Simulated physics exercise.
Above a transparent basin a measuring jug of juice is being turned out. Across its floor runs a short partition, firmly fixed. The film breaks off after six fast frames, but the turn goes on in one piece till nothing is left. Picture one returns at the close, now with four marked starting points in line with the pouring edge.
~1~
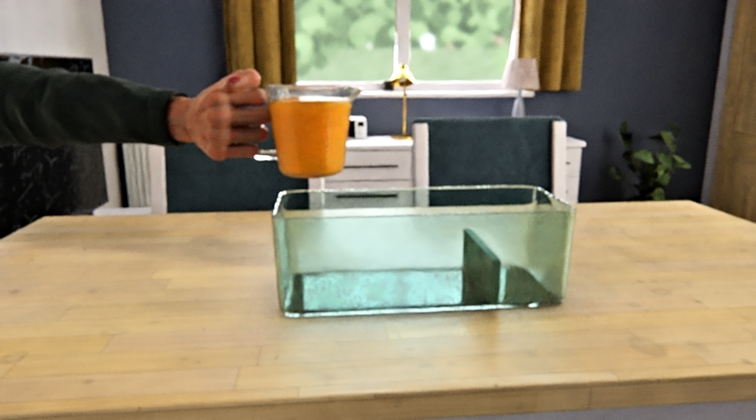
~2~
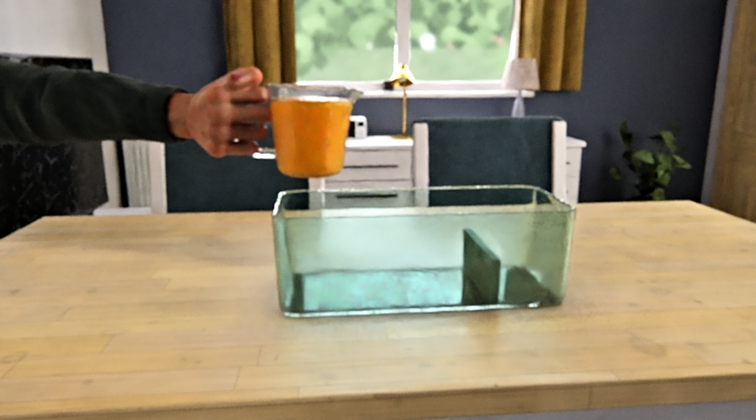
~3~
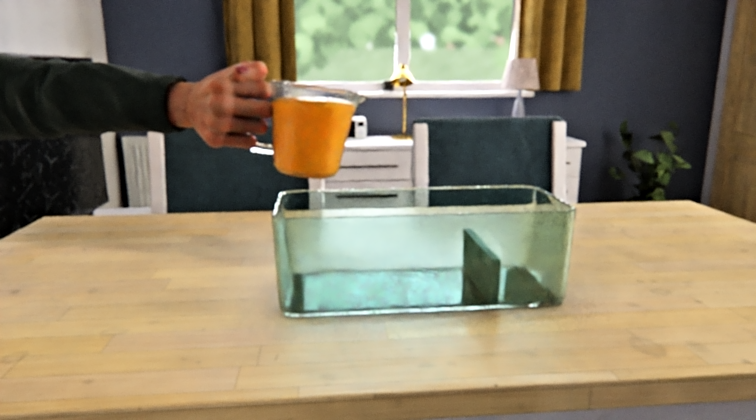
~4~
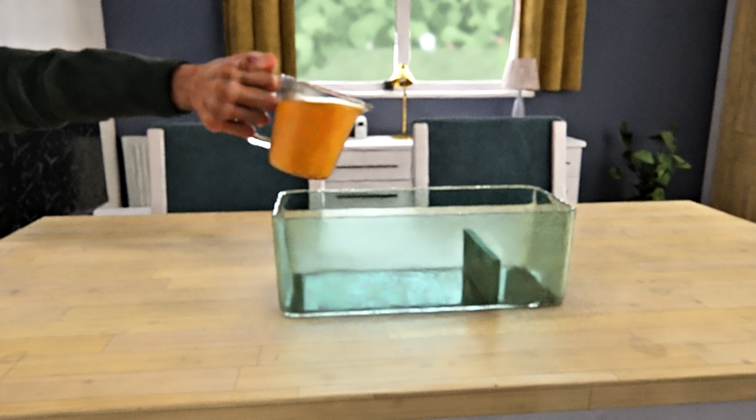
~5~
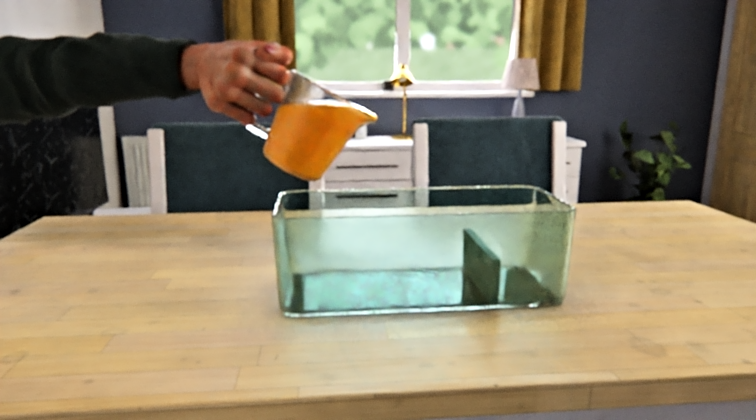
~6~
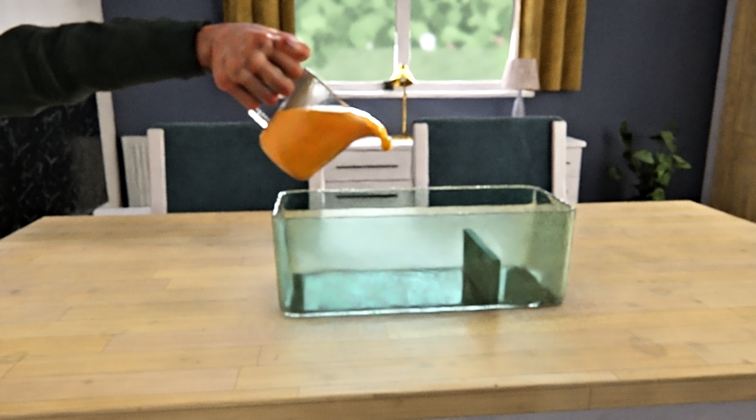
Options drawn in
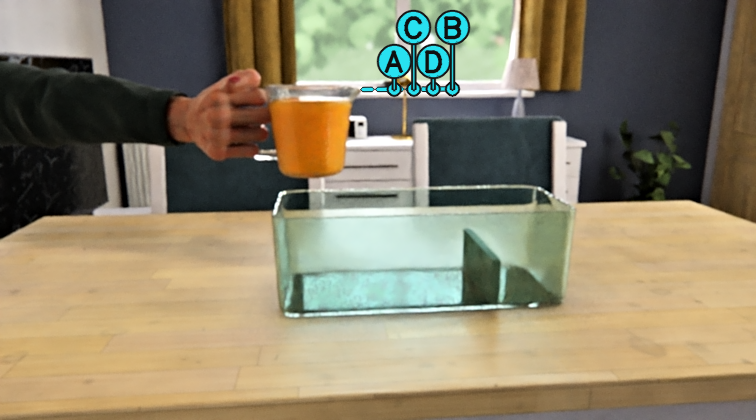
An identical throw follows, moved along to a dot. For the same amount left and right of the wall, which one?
I would pick spot B.
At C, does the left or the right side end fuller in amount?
The left one.
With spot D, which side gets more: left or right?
More ends on the left.
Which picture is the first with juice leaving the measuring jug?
Picture 5.
In cyan, A at (394, 89); B at (452, 89); C at (413, 89); D at (433, 89).
With A, about 96 % ends left of the wall and 3 % right of it.
With B, about 49 % ends left of the wall and 50 % right of it.
With C, about 94 % ends left of the wall and 4 % right of it.
With D, about 86 % ends left of the wall and 14 % right of it.
